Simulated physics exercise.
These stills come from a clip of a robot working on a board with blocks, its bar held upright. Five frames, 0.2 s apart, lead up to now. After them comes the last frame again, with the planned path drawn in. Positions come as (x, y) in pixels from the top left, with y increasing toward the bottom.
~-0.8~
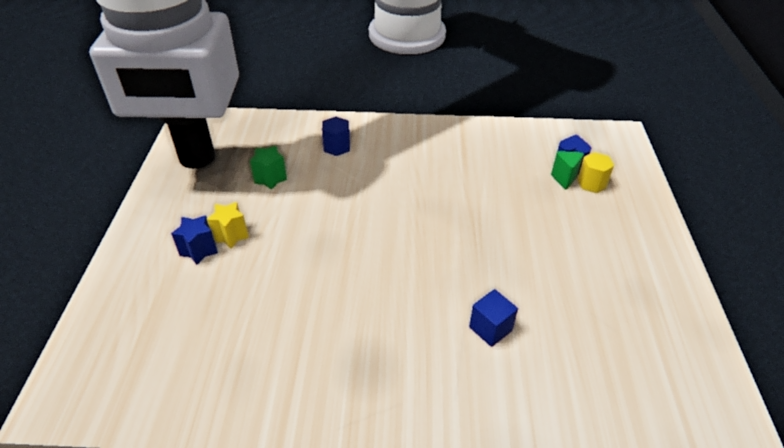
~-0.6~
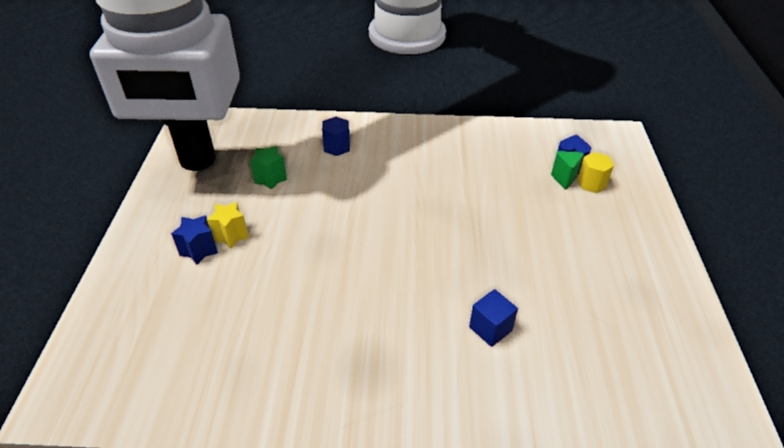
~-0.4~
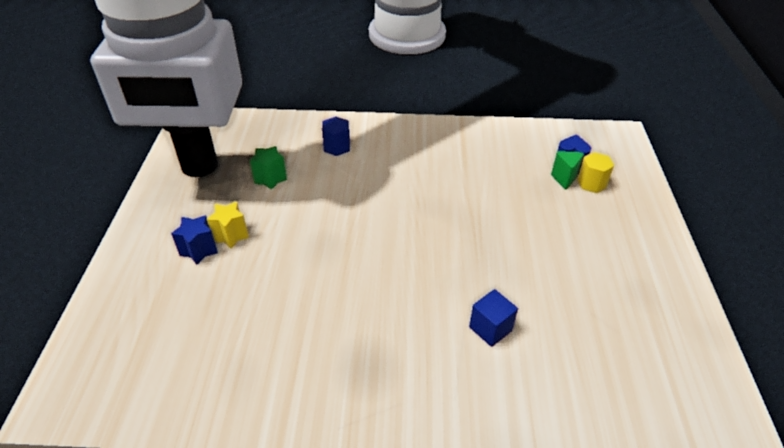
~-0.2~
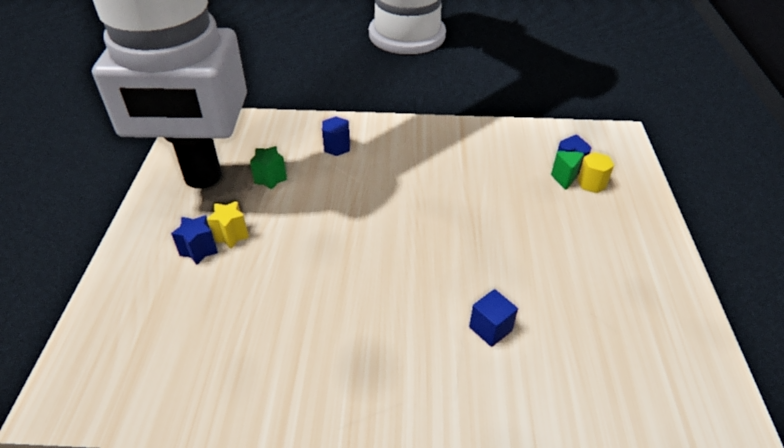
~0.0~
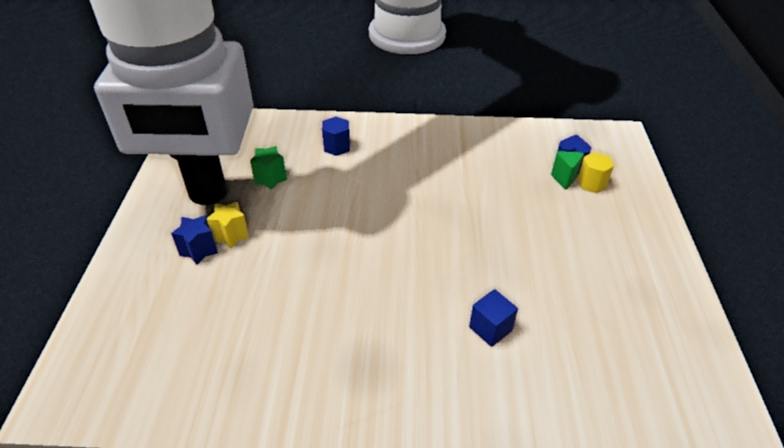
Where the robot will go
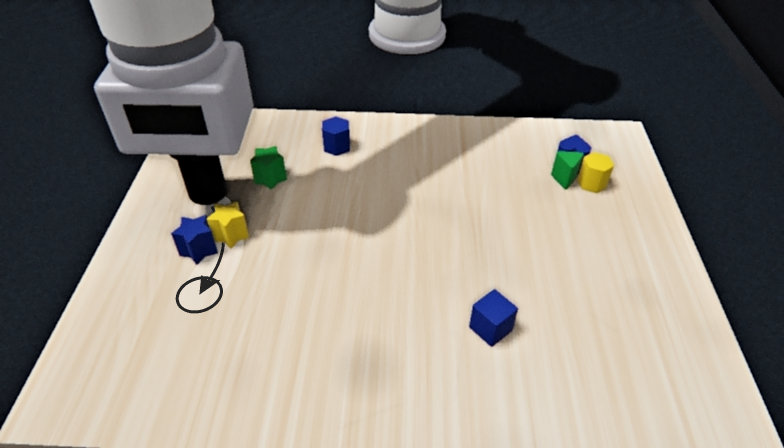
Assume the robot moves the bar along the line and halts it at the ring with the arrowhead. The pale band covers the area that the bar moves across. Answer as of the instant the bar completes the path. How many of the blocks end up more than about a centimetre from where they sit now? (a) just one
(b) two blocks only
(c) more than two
I'll go with b - two blocks only.
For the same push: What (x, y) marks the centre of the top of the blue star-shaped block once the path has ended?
The point I'd pick in the picture is (159, 261).
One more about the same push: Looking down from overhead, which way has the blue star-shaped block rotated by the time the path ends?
From the top: Clockwise.
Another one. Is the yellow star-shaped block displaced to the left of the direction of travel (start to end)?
I expect so.
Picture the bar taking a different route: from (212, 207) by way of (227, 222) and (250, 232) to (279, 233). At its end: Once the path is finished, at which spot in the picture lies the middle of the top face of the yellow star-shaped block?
When the path ends, it will be at (244, 233).
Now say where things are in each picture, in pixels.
The first frame shows lower end of the bar at (197, 158), tops of blocks, blue star-shaped block at (192, 227), yellow star-shaped block at (225, 213), green star-shaped block at (266, 155).
The second frame shows bar at (198, 160), blocks as before.
The third frame shows bar at (200, 166), blocks as before.
The fourth frame shows bar at (203, 177), blocks as before.
The fifth frame shows bar at (208, 193), blue star-shaped block at (192, 227), yellow star-shaped block at (225, 213), green star-shaped block at (266, 155).
The drawn path runs from (212, 207) by way of (223, 232) and (219, 262) to (199, 294).
On the path given first. One third of the way, bar at (219, 219); blue star-shaped block at (189, 233), turned 25° clockwise; yellow star-shaped block at (234, 228), turned 35° anticlockwise.
Two thirds of the way, bar at (214, 249); blue star-shaped block at (174, 251), turned 75° clockwise; yellow star-shaped block at (243, 249), turned 60° anticlockwise.
At the end, bar at (194, 280); blue star-shaped block at (159, 261), turned 115° clockwise; yellow star-shaped block at (242, 252), turned 80° anticlockwise; green star-shaped block not moved.
